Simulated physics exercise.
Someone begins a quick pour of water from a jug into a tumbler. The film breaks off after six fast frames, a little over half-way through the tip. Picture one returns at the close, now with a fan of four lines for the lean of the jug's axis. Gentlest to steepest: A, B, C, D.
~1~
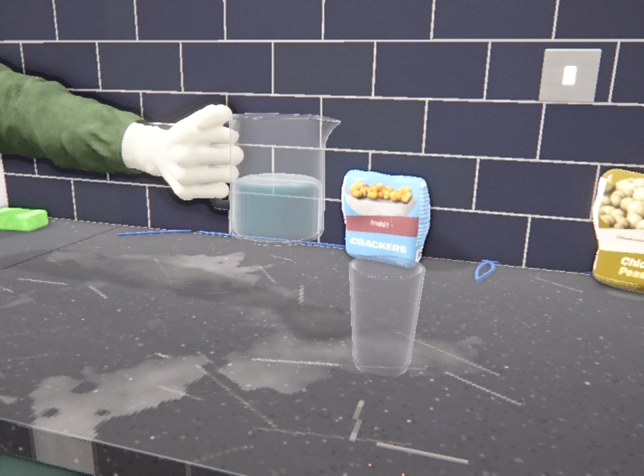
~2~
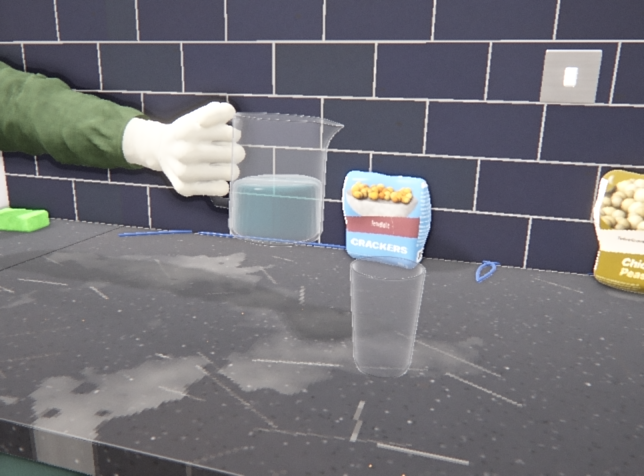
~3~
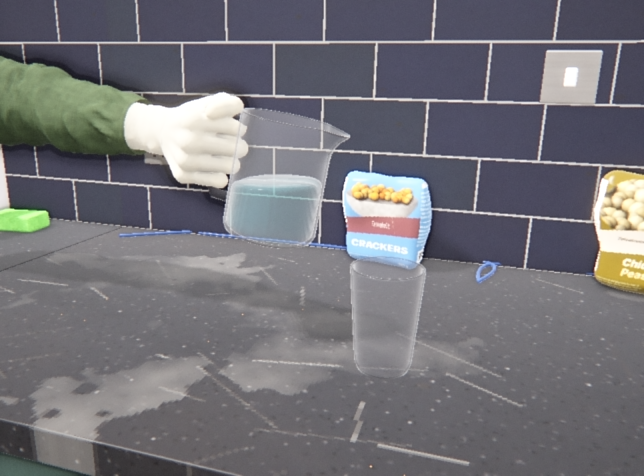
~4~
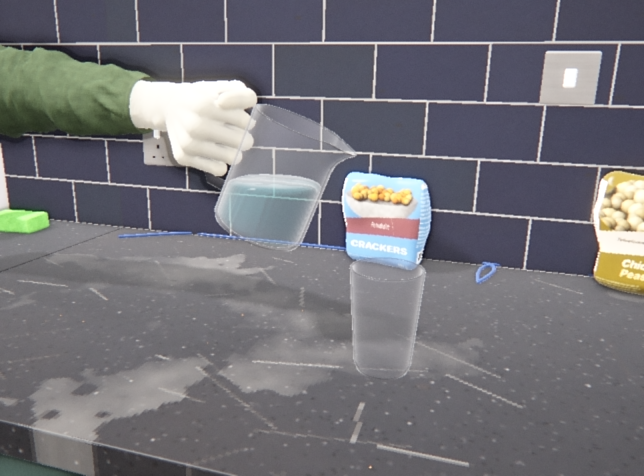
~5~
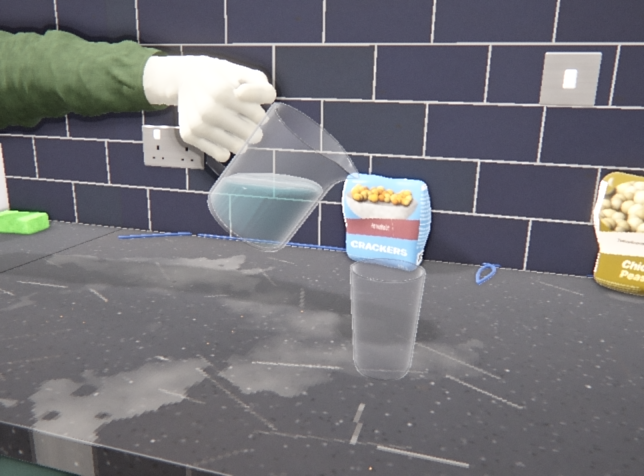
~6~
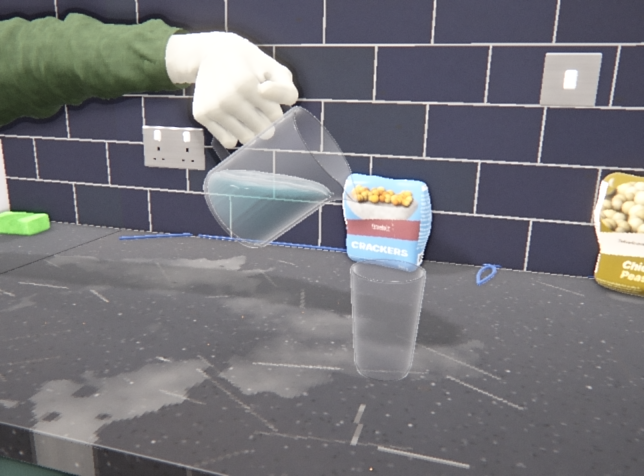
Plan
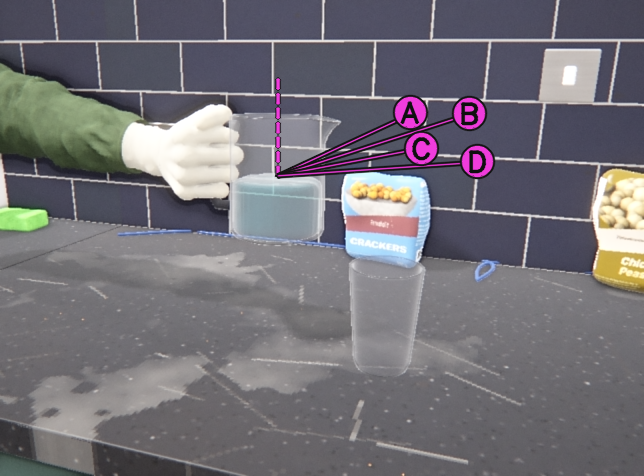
On a dark speckled kitchen counter, a white-gloved hand in a green sleeve held a clear jug of bluish water and tilted it steadily rightward, while the tumbler in front stayed empty and still.
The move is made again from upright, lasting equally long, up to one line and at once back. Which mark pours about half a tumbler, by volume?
The answer is line C.
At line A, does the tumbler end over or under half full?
Under half.
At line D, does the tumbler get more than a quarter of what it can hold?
Yes.
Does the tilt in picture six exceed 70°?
No.
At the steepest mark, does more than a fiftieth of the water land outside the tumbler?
No, it does not.
In magenta, A at (395, 121); B at (453, 119); C at (404, 151); D at (460, 163).
Choosing A, the tumbler ends with about 19 % of what it can hold.
Choosing B, the tumbler ends with about 33 % of what it can hold.
Choosing C, the tumbler ends with about 50 % of what it can hold.
Choosing D, the tumbler ends with about 67 % of what it can hold.
